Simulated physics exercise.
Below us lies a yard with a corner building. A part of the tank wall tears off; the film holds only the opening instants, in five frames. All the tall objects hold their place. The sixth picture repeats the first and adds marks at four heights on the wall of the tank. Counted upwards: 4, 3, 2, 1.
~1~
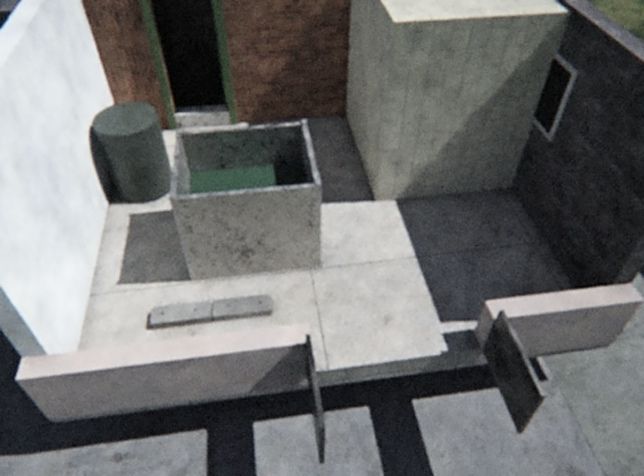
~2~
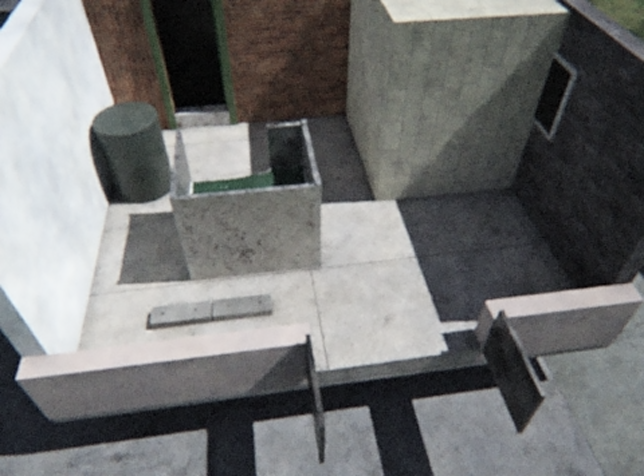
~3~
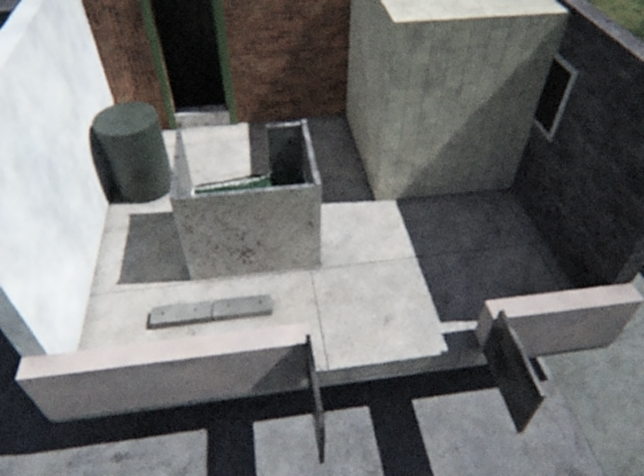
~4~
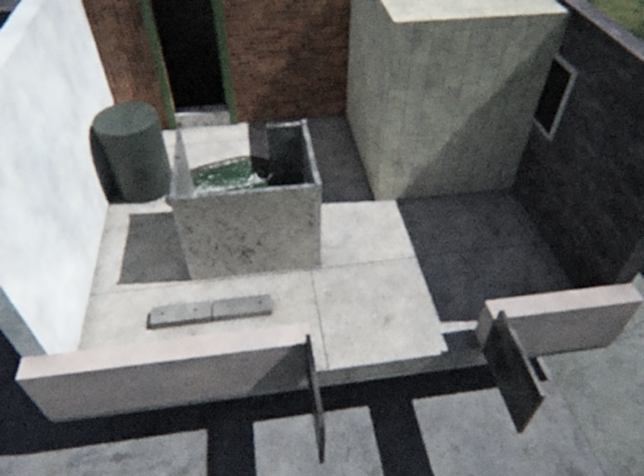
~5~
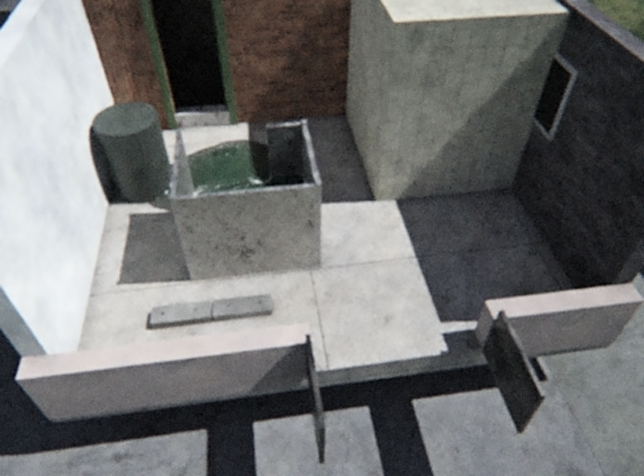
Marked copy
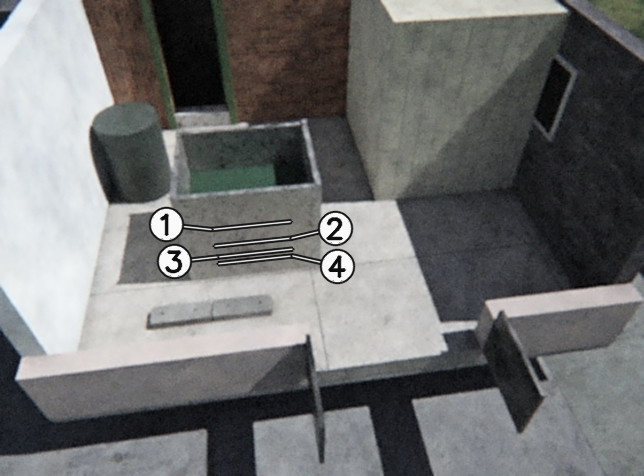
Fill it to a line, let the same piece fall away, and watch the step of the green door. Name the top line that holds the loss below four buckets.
Use mark 2.
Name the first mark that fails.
That is mark 1.
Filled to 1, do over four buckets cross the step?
Yes.
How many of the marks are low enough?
Three.
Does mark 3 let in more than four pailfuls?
No, not at all.
On the marked copy, 1 at (251, 225); 2 at (253, 242); 3 at (254, 253); 4 at (255, 259); from the bottom up 4, 3, 2, 1.
With 1, about 8 bucketfuls get in.
With 2, a splash gets over, under a bucket.
With 3, nothing gets over.
With 4, nothing gets over.
